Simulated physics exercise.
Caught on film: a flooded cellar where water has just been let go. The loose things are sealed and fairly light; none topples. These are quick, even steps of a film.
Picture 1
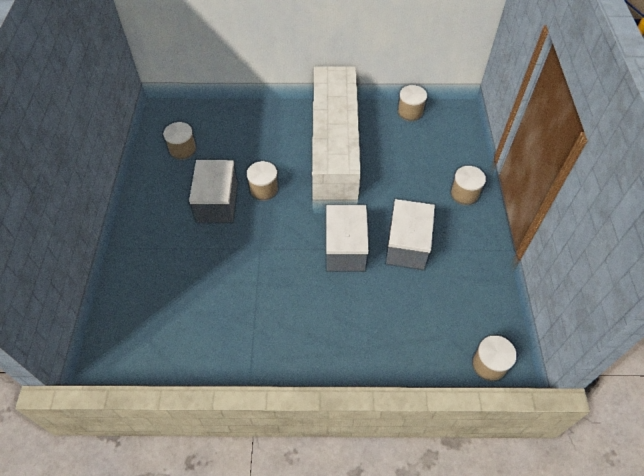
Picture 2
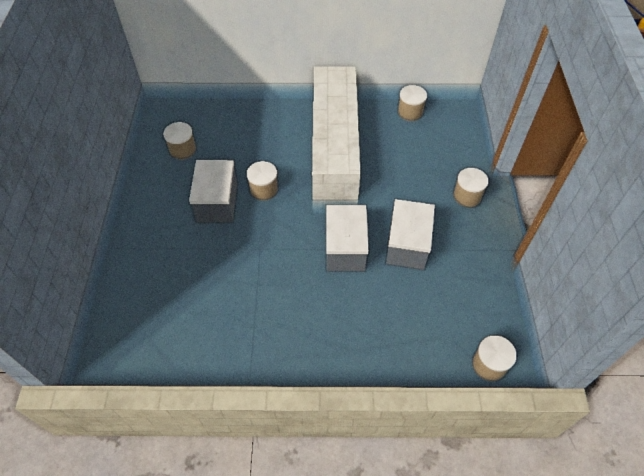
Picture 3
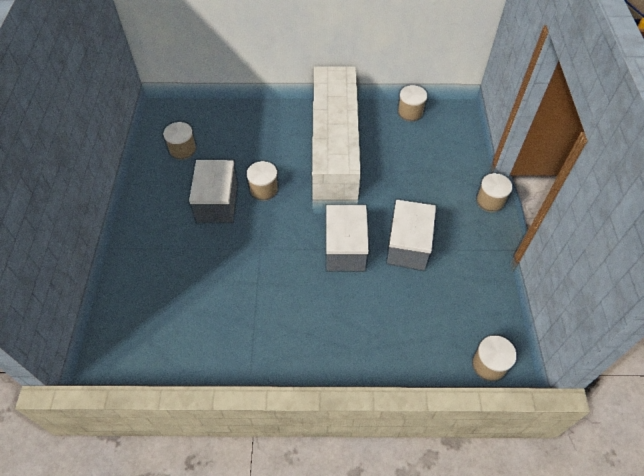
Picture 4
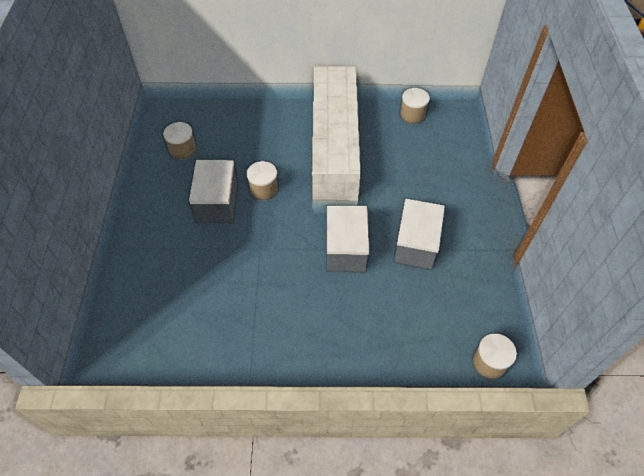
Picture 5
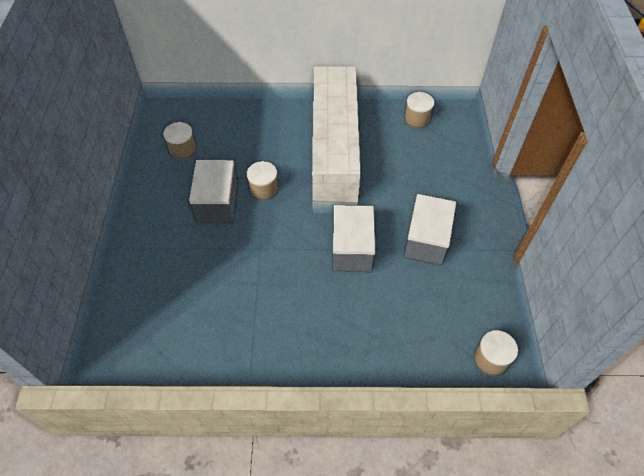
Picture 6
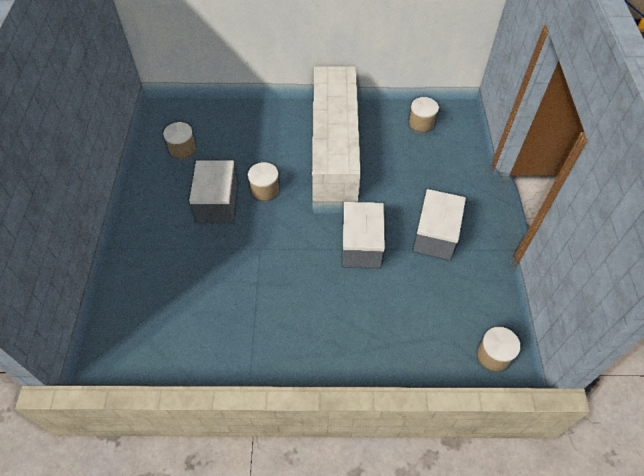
A long pale block stood in a blue-floored, walled room as a brown door on the right opened; a nearby round piece slipped out through the gap, then two box shapes drifted slightly right.
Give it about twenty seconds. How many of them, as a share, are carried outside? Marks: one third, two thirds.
That comes to at least two thirds.
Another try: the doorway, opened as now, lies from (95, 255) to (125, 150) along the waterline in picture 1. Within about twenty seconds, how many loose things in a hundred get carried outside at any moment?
Some 60 per cent.
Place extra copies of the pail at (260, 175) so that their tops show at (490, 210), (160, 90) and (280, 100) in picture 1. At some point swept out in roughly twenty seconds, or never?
One after the other: Out, no, stays.
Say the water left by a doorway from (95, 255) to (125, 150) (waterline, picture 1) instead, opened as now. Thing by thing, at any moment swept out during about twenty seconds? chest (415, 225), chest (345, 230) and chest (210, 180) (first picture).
In turn: Gone, gone, washed out.
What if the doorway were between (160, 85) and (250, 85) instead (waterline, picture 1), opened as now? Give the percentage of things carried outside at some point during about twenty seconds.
Roughly 60 per cent.
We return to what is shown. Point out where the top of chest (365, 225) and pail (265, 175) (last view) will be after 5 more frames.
Roughly at (430, 202) and (290, 196).
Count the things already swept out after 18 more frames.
The number is 5.
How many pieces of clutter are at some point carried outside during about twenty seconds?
The number is 7.
A moment on, 2 of 8 are out; 6 afloat.
Next, 5 of 8 are out; 3 afloat.
Later, 6 of 8 are out; 2 afloat.
In the end, 7 of 8 are out; 1 afloat.
